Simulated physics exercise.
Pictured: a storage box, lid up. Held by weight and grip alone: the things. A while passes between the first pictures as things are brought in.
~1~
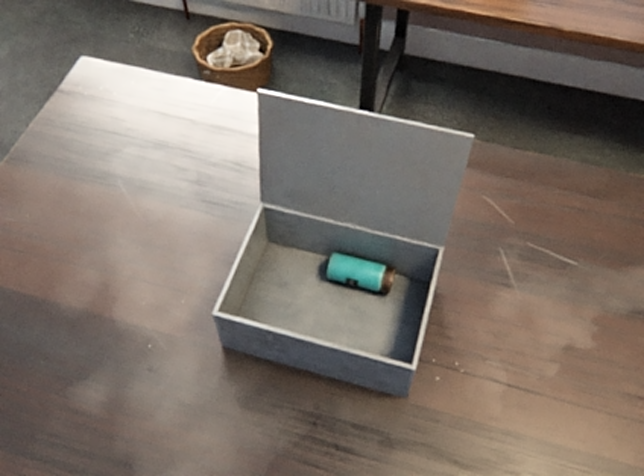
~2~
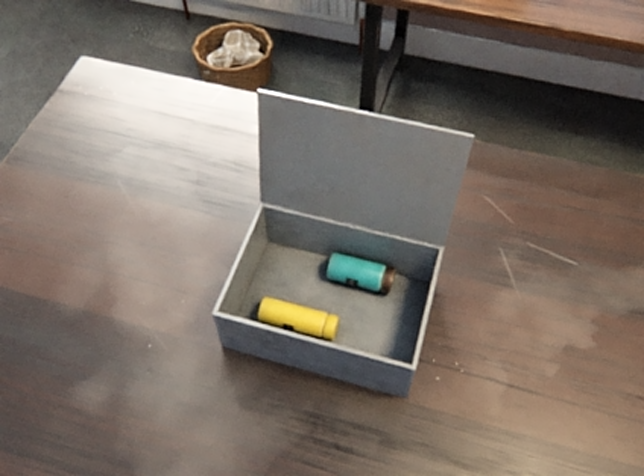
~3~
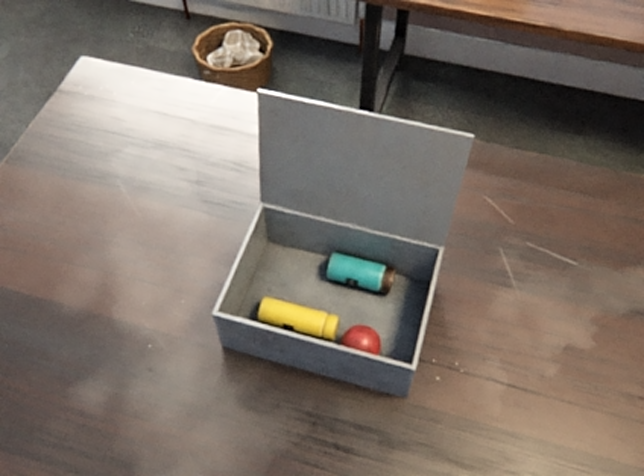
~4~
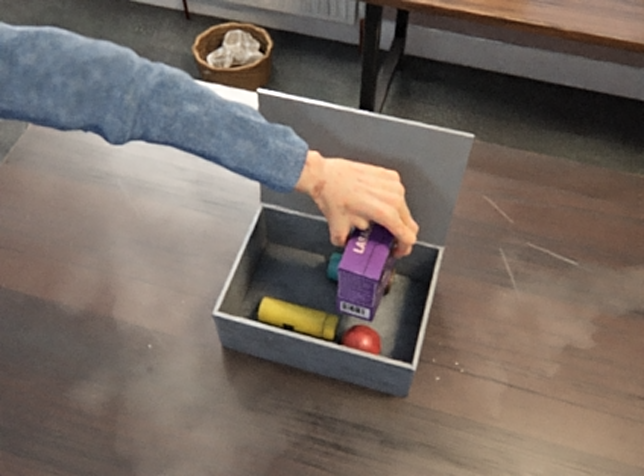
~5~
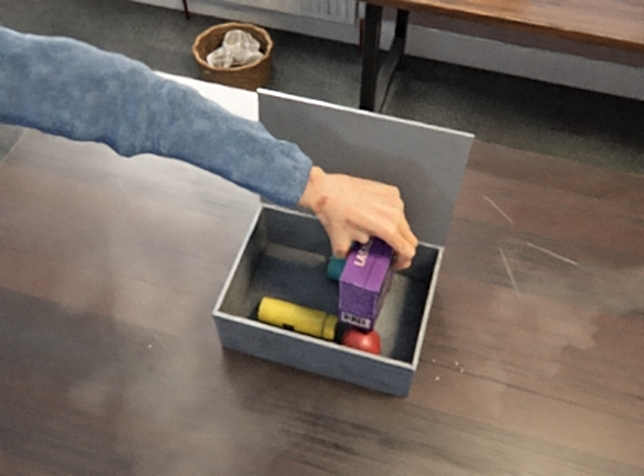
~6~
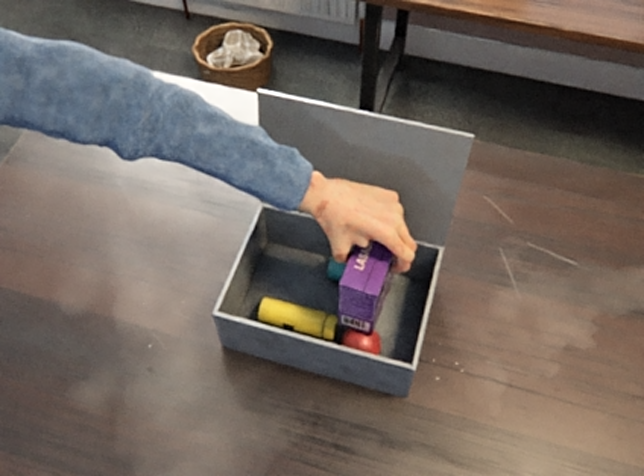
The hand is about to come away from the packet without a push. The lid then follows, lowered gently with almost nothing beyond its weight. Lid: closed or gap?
Gap.
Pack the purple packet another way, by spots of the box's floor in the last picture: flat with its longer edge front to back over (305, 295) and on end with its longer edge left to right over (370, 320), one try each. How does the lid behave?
First time it drops into place, and next time it won't go down.
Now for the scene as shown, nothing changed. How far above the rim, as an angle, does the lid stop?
It comes to about 35°.
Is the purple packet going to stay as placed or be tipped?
As it turns out, the purple packet changes its angle.
Then, 0.50 s after the last picture, purple packet tipped 43° from how it was near (383, 293); red ball rolled a little.
Then, 1.20 s after the last picture, lid 81° above the rim; purple packet tipped 42° from how it was near (378, 293); red ball rolled a little.
Then, 1.70 s after the last picture, lid 47° above the rim; purple packet tipped 42° from how it was near (378, 293); red ball rolled a little.
At rest, lid 36° above the rim; tipped over in the box, purple packet; the other 3 in place. Seen from the same camera at the end, purple packet near (378, 293).
